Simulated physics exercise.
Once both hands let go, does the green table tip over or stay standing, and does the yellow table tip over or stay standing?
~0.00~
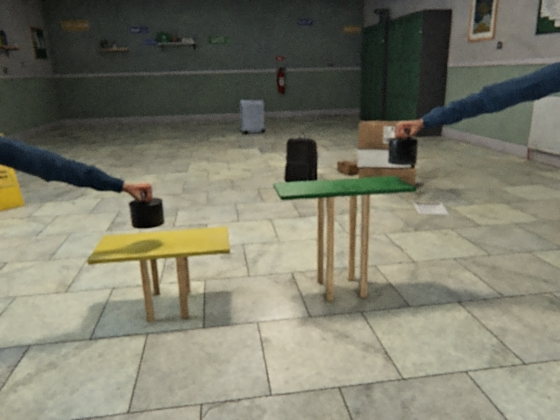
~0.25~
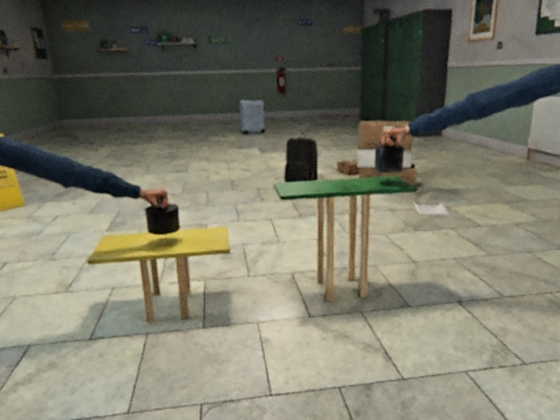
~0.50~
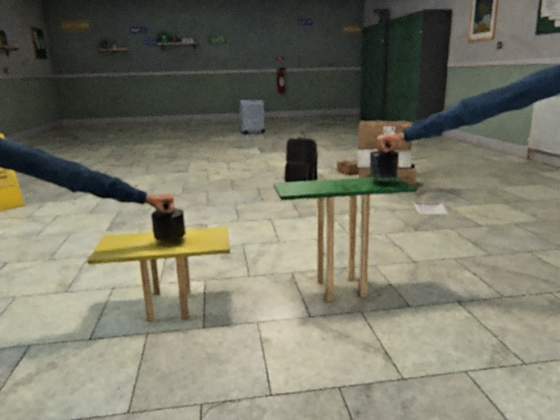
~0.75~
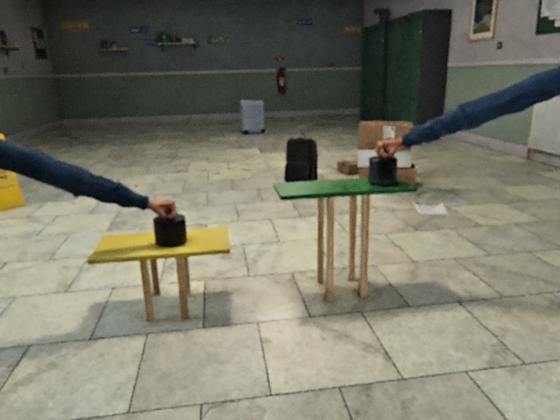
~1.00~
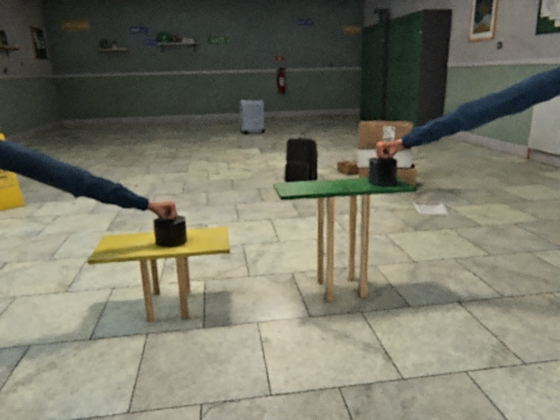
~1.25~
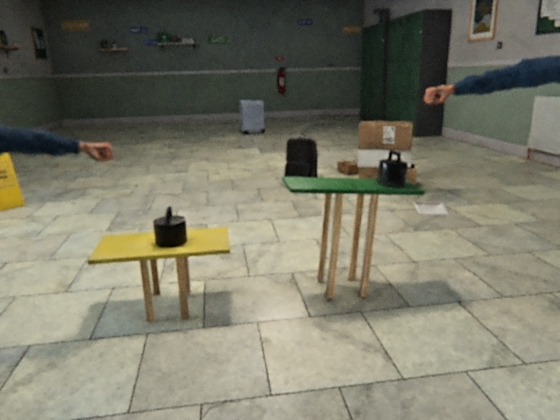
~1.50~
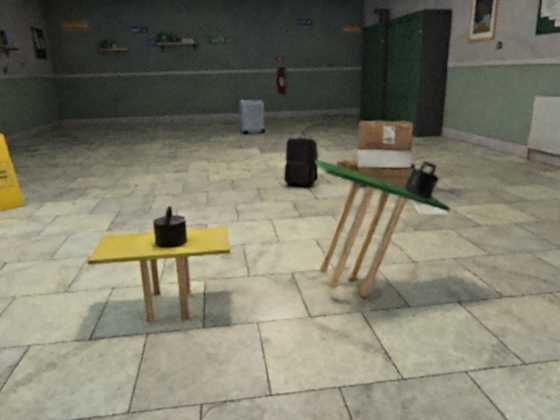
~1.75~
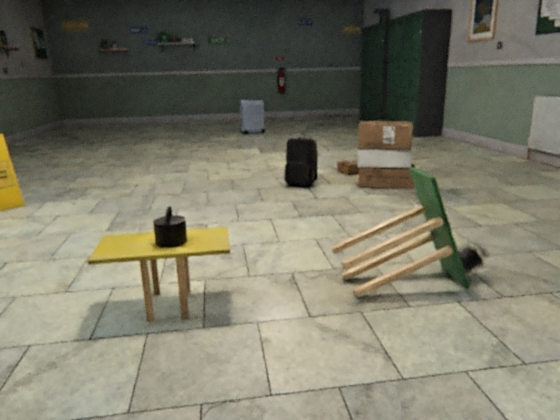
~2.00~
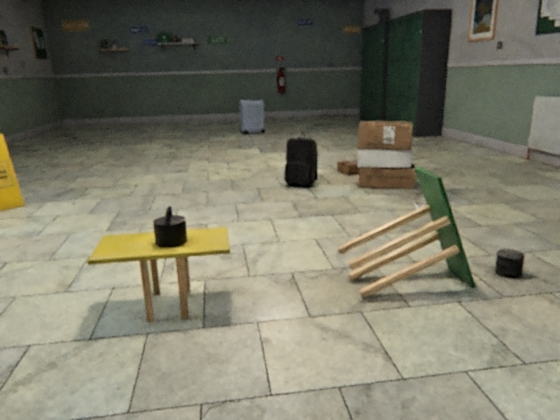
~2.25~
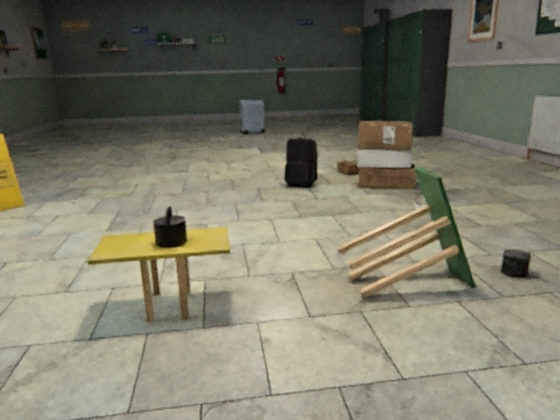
The green table tips over to the right, and its black load ends up on the floor. The yellow table stays standing with its load on top.
